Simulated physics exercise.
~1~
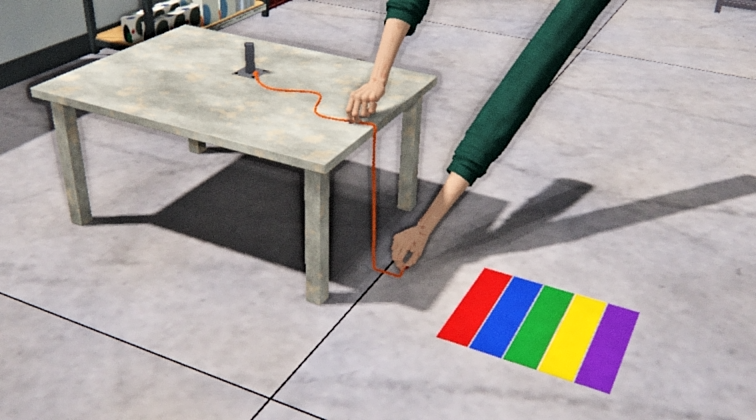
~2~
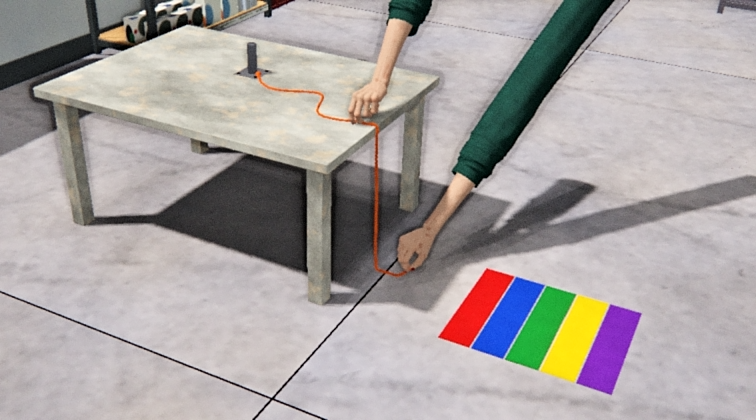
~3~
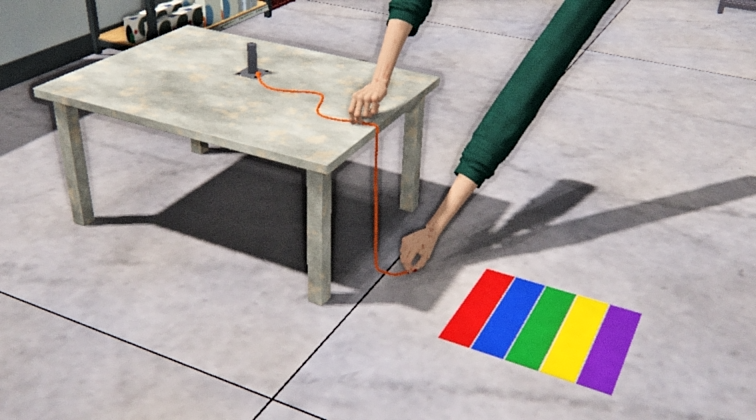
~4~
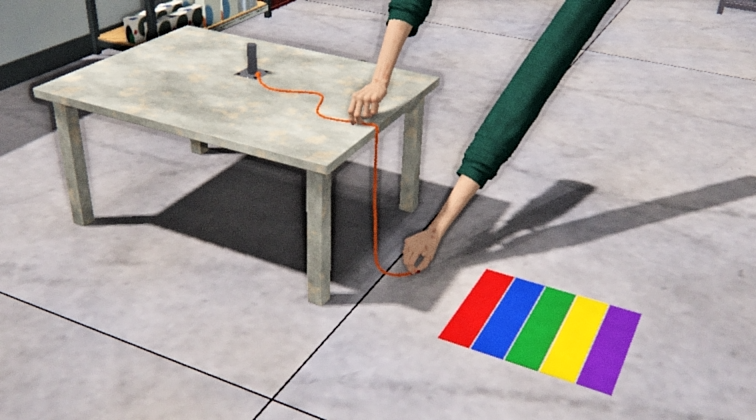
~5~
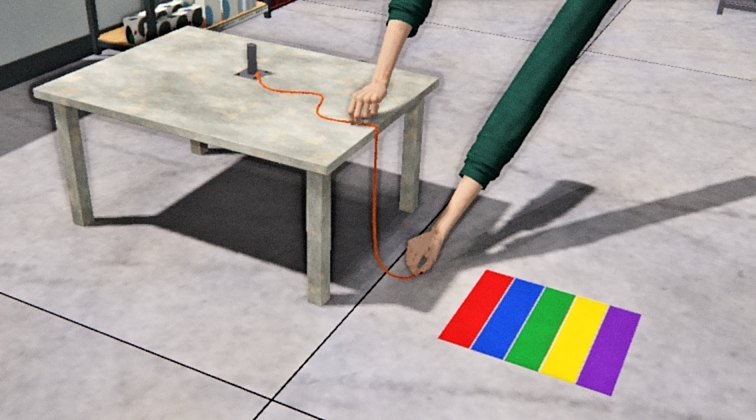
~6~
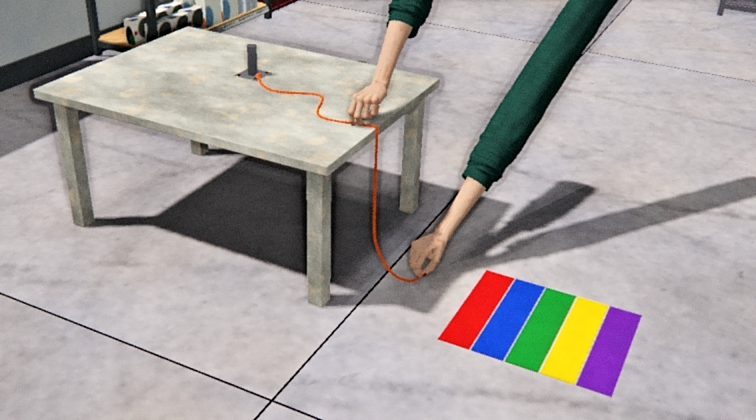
A hand low beside the table drew the end of an orange cord slightly to the right, towards the coloured strips on the floor, while another hand stayed at the table's edge.
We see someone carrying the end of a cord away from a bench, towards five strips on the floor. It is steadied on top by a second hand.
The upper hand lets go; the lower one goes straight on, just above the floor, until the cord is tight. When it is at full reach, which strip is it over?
It is over the green strip.
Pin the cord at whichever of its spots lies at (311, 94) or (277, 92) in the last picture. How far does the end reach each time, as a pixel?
I'd put it around (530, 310) the first time and around (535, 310) the second.
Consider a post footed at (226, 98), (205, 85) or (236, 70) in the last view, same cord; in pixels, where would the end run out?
Close to (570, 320), (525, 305) and (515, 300) in that order.
Early on, end near (496, 297); over red.
Midway, end near (528, 307); over blue.
At the end of the slack, end near (547, 313); over green. Over green.
